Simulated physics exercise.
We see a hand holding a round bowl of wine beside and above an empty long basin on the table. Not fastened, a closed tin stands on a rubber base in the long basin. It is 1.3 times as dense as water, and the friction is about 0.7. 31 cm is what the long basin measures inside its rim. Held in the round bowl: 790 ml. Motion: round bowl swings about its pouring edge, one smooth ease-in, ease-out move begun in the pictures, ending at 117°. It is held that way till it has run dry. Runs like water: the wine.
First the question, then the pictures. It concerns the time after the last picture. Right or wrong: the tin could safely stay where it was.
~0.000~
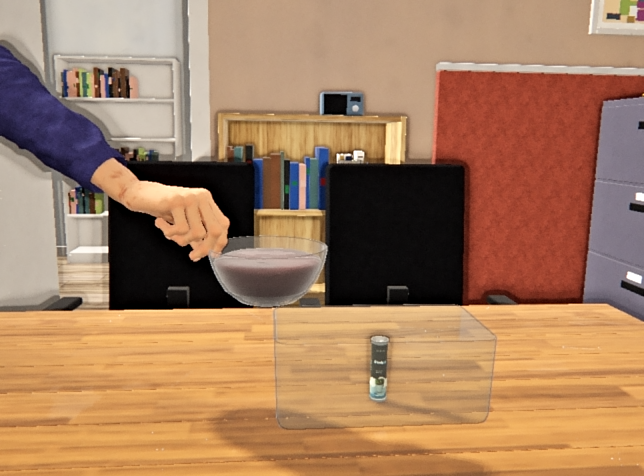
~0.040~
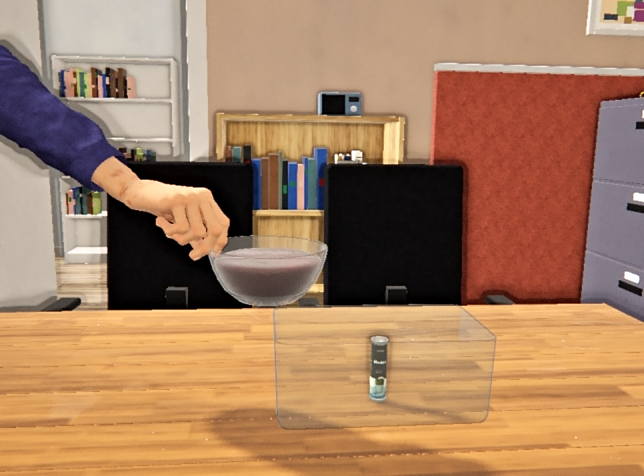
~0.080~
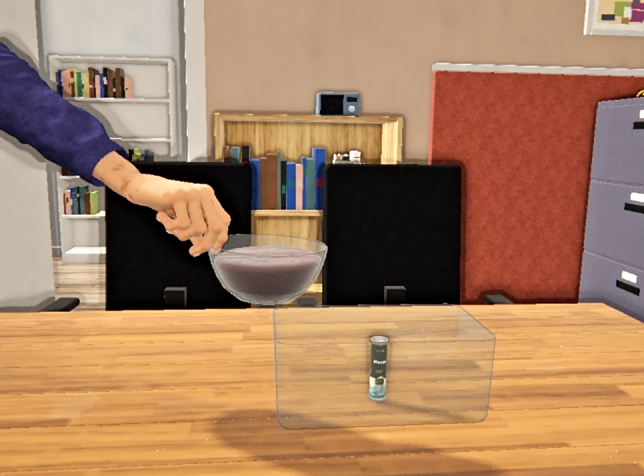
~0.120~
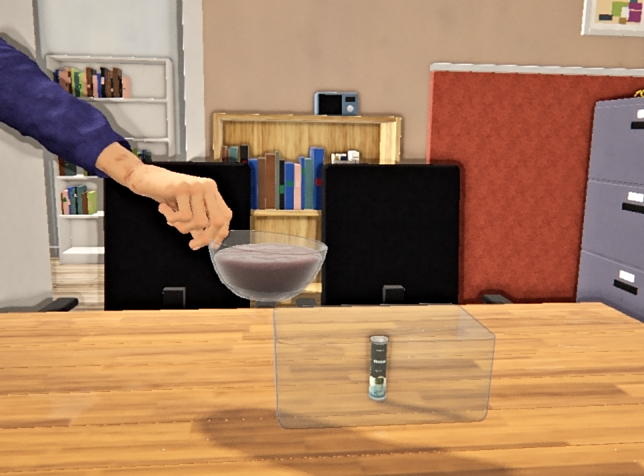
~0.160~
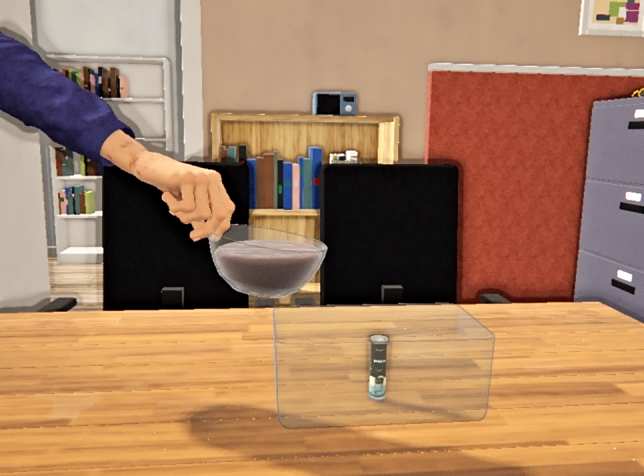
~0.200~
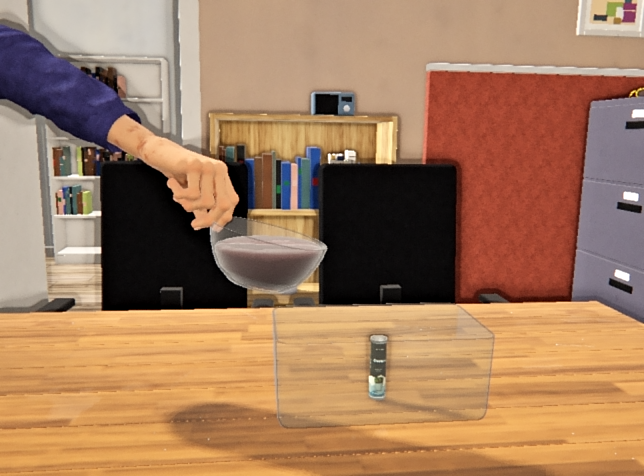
Wrong, it goes over.
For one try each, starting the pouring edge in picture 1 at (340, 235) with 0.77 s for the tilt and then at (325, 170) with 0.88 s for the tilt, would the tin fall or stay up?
The tin overturns the first time and overturns the second time.
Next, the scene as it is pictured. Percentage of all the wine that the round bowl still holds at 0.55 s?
About 42 per cent.
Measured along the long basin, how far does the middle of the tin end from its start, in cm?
In the end the tin's centre has shifted about 6.0 centimetres.
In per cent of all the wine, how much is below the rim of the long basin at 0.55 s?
Roughly 10 percent of it.
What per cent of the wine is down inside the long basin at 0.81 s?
About 94 per cent.
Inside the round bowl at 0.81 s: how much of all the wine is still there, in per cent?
Around 0 in a hundred.
Then, 0.55 s in, the tilt is 82° and 42 per cent is still to pour; the tin stands where it began.
Then, 0.81 s in, the tilt is 115° and 0 per cent is still to pour; the tin stands where it began.
Then, 1.09 s in, the tilt is 117° and 0 per cent is still to pour; the tin lies on its side.
Then, 1.38 s in, the tilt is 117° and 0 per cent is still to pour; the tin lies on its side.
Finally, the tin lies on its side.
